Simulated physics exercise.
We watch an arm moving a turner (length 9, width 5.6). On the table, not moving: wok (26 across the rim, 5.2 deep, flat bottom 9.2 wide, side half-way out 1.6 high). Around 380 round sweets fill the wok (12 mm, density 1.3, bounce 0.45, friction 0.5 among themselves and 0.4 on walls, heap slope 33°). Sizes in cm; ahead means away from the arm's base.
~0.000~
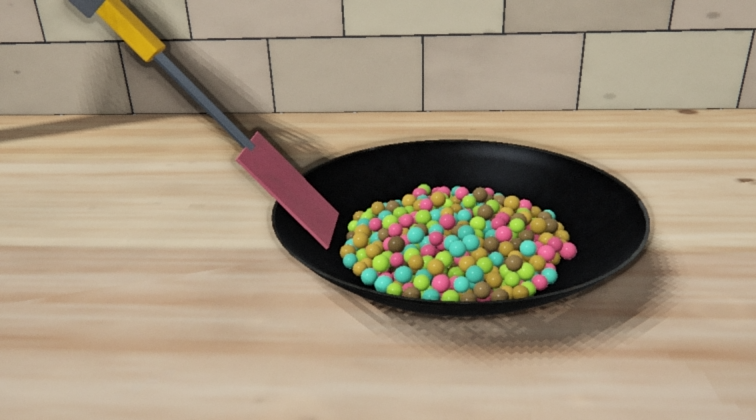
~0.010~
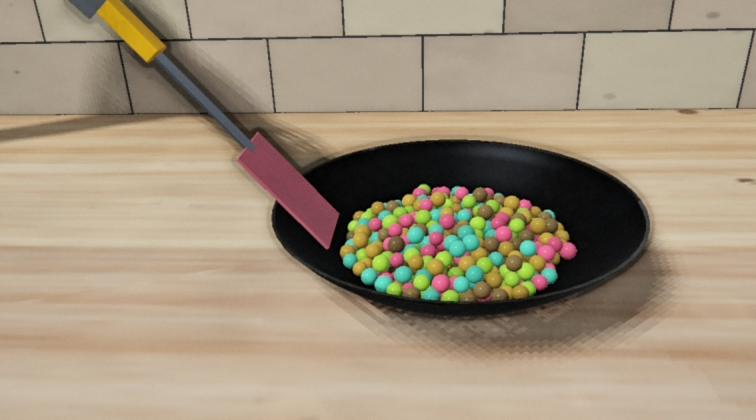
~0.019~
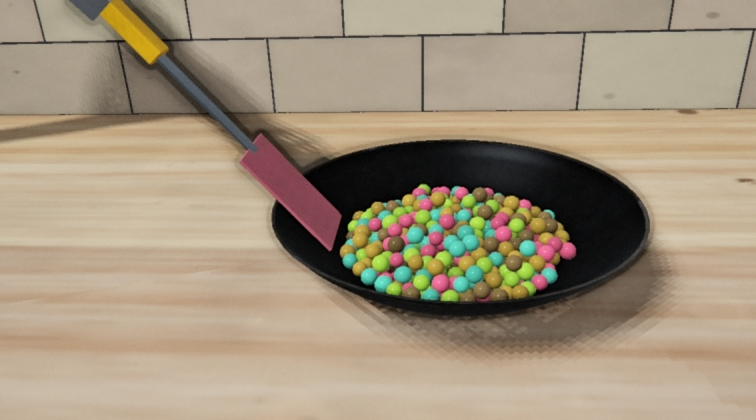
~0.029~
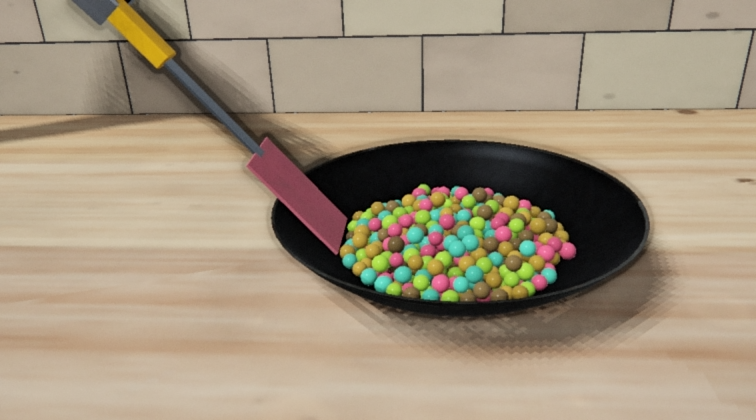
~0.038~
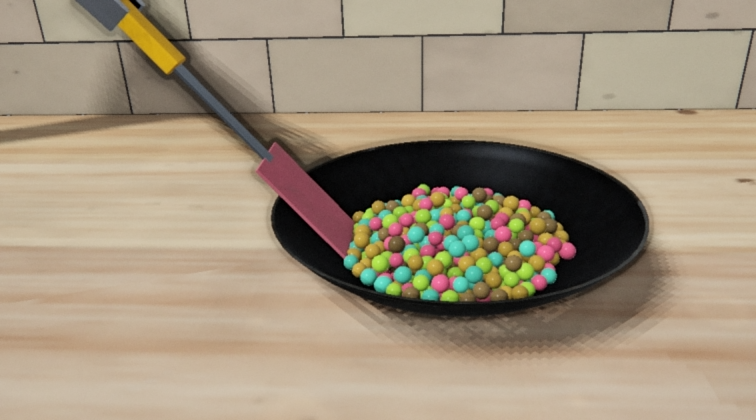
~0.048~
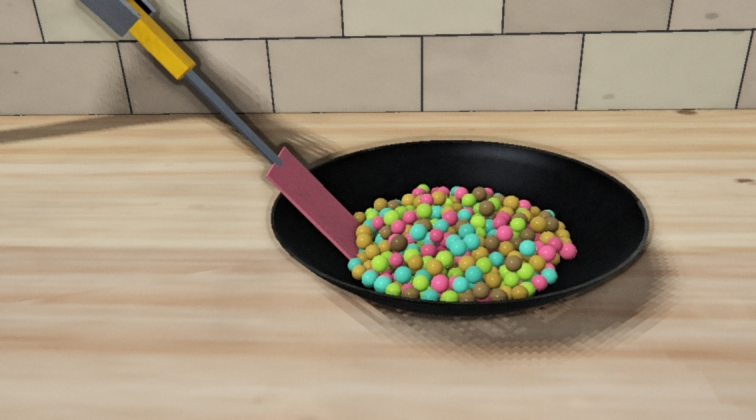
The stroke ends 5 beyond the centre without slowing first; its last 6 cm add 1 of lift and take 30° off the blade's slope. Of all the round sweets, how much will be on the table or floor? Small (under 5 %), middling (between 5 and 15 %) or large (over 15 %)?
Answer: Small; under 5 % of the round sweets finish on the table or floor.
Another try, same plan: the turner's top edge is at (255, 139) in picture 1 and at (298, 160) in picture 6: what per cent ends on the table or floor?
Some 5 per cent.
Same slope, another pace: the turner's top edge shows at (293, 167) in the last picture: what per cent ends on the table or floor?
Some 10 per cent.
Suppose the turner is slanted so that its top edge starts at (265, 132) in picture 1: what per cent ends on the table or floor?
About 5 per cent.
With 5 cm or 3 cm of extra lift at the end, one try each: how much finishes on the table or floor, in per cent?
About 5 and 5 per cent.
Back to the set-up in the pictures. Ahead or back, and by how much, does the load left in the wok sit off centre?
Some 4.0 cm ahead.
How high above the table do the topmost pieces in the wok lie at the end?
Roughly 6.0 cm.
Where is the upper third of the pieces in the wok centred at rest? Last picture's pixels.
At about (563, 220).
After 0.11 s, sloping 50°, highest piece 6 above the table; 377 in the wok.
After 0.17 s, sloping 38°, highest piece 7 above the table; 375 in the wok, 2 on the blade or in flight.
After 0.40 s, sloping 20°, highest piece 6 above the table; 367 in the wok, 10 on the table or floor.
After 1.45 s, sloping 20°, highest piece 6 above the table; 367 in the wok, 10 on the table or floor.
At rest, 367 in the wok, 10 on the table or floor. That is 3 % on the table or floor.
